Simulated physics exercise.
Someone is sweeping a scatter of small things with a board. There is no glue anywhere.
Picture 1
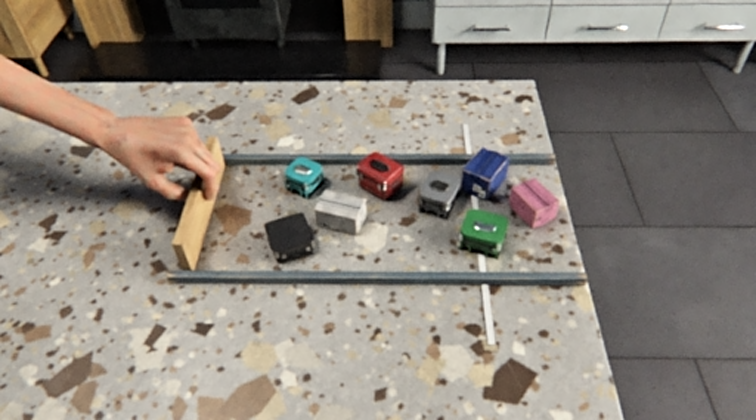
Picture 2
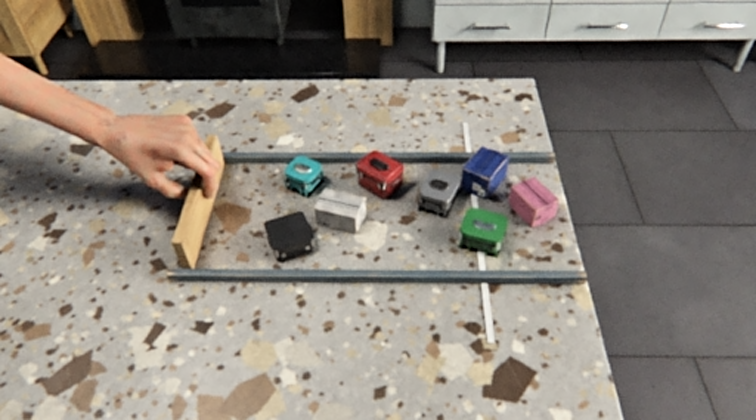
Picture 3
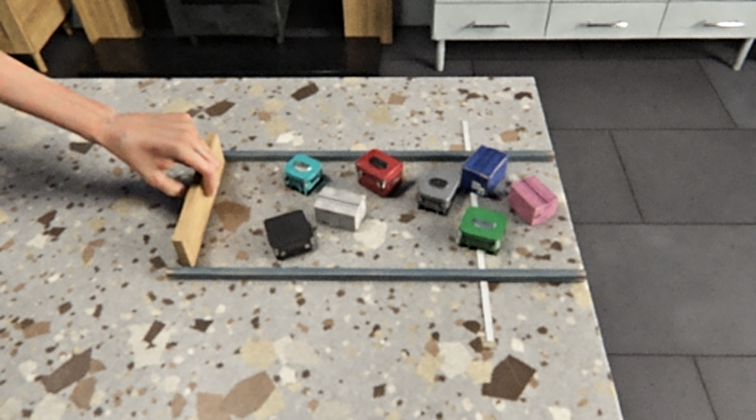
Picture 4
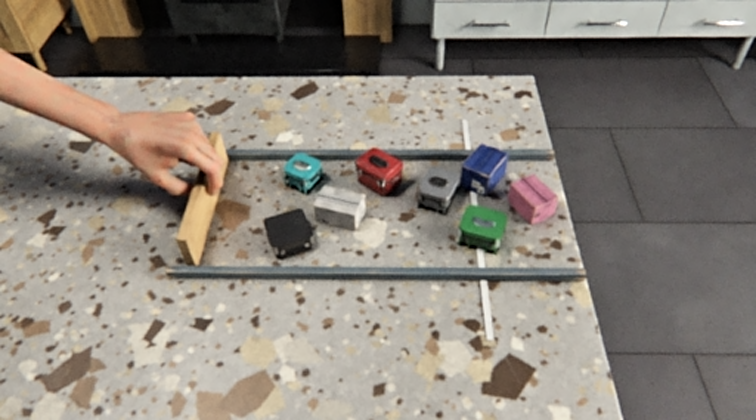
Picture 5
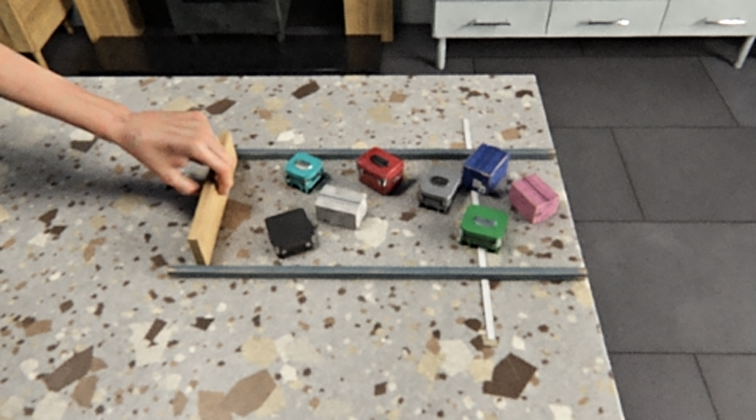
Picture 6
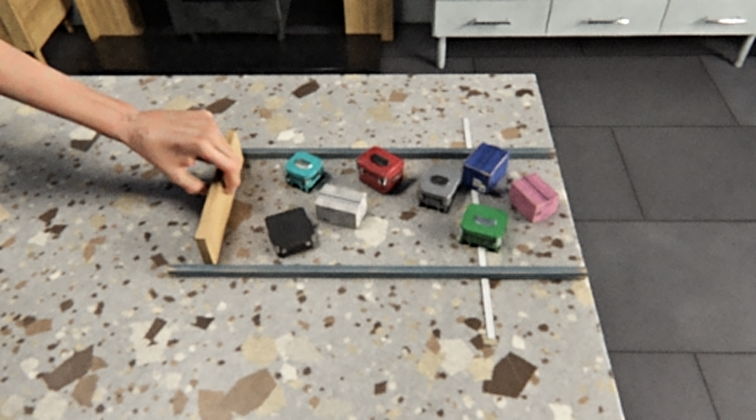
A hand slides a wooden board slightly right toward small colourful cases that stay still.
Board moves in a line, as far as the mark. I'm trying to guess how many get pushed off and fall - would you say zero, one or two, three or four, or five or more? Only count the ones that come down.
I would say one or two.
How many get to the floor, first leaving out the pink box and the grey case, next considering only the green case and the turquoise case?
You'd count 0 the first time and 0 the second time.
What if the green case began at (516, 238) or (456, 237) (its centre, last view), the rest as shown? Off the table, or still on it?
At the first spot it remains in place, and at the second it remains in place.
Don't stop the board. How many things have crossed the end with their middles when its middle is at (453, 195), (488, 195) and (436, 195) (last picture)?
Middles past end - pos 1: 0, pos 2: 1, pos 3: 0.
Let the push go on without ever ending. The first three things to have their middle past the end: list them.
Earliest to latest: The pink box, the blue box, the grey case.
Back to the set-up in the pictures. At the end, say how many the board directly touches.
Looks like 3 of them, all told.
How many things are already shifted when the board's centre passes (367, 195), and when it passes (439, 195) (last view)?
So 5, and at the other place 8.
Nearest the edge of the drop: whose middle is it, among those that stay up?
I'd say the blue box.
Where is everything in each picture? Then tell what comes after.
The first frame shows pink box (534, 203); blue box (485, 174); green case (484, 234); board (201, 201); tape (477, 216).
The second frame shows blue box (484, 173); white box (341, 211).
The third frame shows green case (483, 231); board (201, 197).
The fourth frame shows pink box (533, 199); red case (380, 172).
The fifth frame shows blue box (485, 169); turquoise case (304, 173).
The sixth frame shows pink box (534, 198); blue box (485, 168); green case (484, 228); board (222, 195); tape (477, 210).
Early on, none off yet; pink box at rest near (534, 198); blue box at rest near (485, 168); green case at rest near (484, 228).
A while later, none off yet; pink box moving near (542, 198); blue box travelled about its own width near (519, 163); green case travelled a little near (506, 228).
Finally, the number that fall off is one or two; lost, pink box.
